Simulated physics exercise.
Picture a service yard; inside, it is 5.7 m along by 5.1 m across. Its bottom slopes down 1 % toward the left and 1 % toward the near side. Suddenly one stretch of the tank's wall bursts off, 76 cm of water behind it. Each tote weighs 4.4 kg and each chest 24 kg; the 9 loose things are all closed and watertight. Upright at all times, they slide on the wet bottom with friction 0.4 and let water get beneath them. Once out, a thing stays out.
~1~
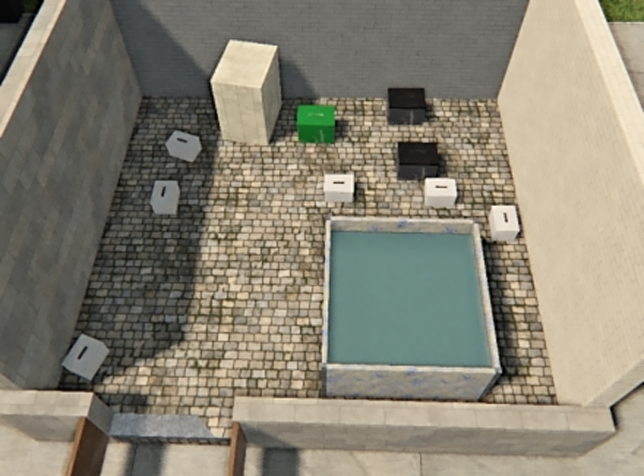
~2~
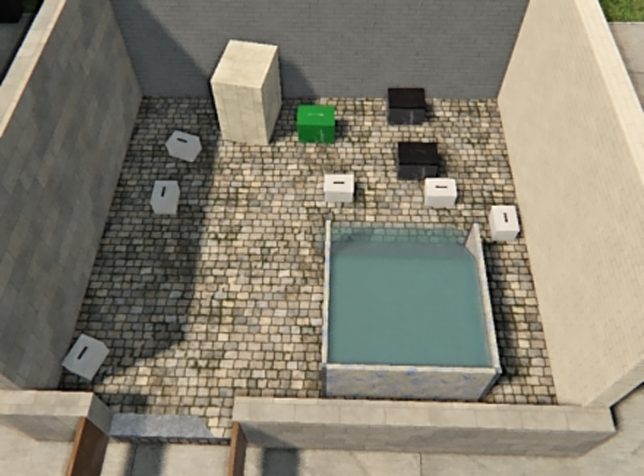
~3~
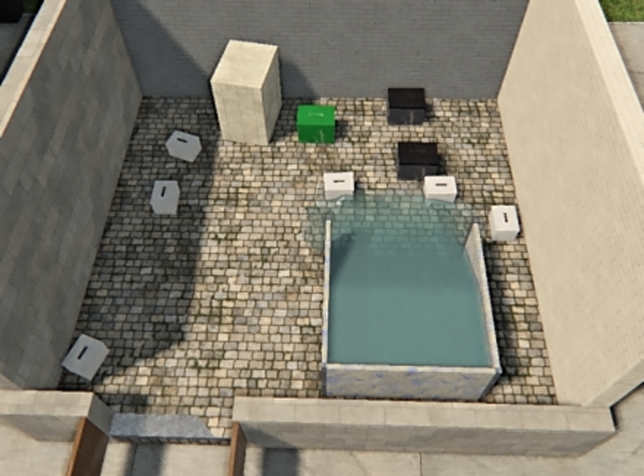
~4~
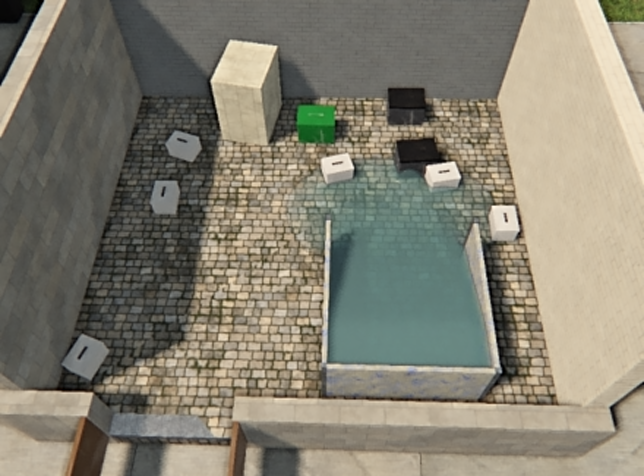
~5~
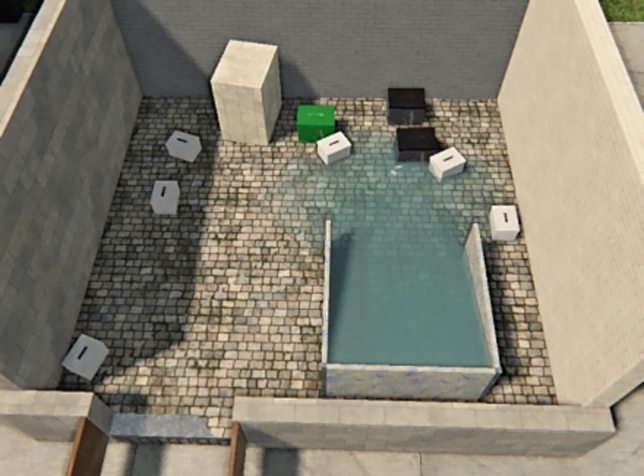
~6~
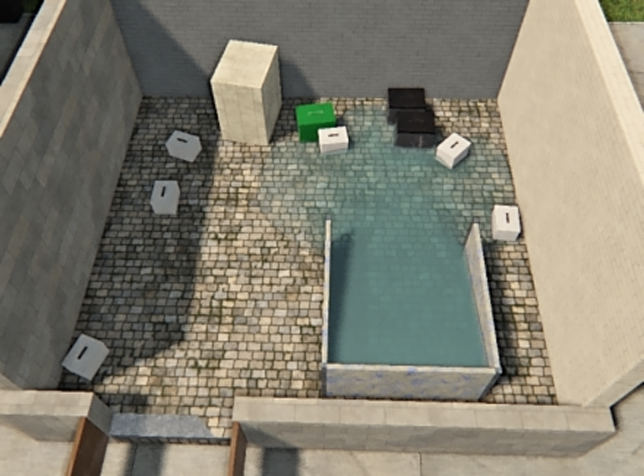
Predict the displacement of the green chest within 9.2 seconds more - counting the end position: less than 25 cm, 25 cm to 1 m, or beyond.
It ends well off its spot.
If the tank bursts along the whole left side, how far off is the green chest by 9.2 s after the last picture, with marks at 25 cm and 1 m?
Well, the green chest keeps its spot.
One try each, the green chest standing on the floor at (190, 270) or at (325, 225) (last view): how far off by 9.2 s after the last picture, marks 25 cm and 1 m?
Results, in order: Borne far off, then borne far off.
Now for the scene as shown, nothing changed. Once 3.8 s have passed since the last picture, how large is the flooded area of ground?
Roughly 27 m2.
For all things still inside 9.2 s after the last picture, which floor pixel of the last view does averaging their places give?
Centred roughly on (305, 261).
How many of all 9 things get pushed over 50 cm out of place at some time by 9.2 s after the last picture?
That makes 9.
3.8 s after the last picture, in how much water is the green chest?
I'd say around 7 cm.
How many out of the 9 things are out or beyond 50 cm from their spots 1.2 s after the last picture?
The answer is 4.
Then, 1.2 s after the last picture the green chest is near (298, 75), 0.6 m from its start, afloat; 0 of 9 are out; 5 afloat.
Then, 3.8 s after the last picture the green chest is near (217, 185), 1.9 m from its start, aground; 0 of 9 are out; 7 afloat.
Then, 6.2 s after the last picture the green chest is near (122, 265), 3.5 m from its start, afloat; 1 of 9 are out; 6 afloat.
Then, 9.2 s after the last picture the green chest is near (142, 290), 3.6 m from its start, aground; 3 of 9 are out; 3 afloat.
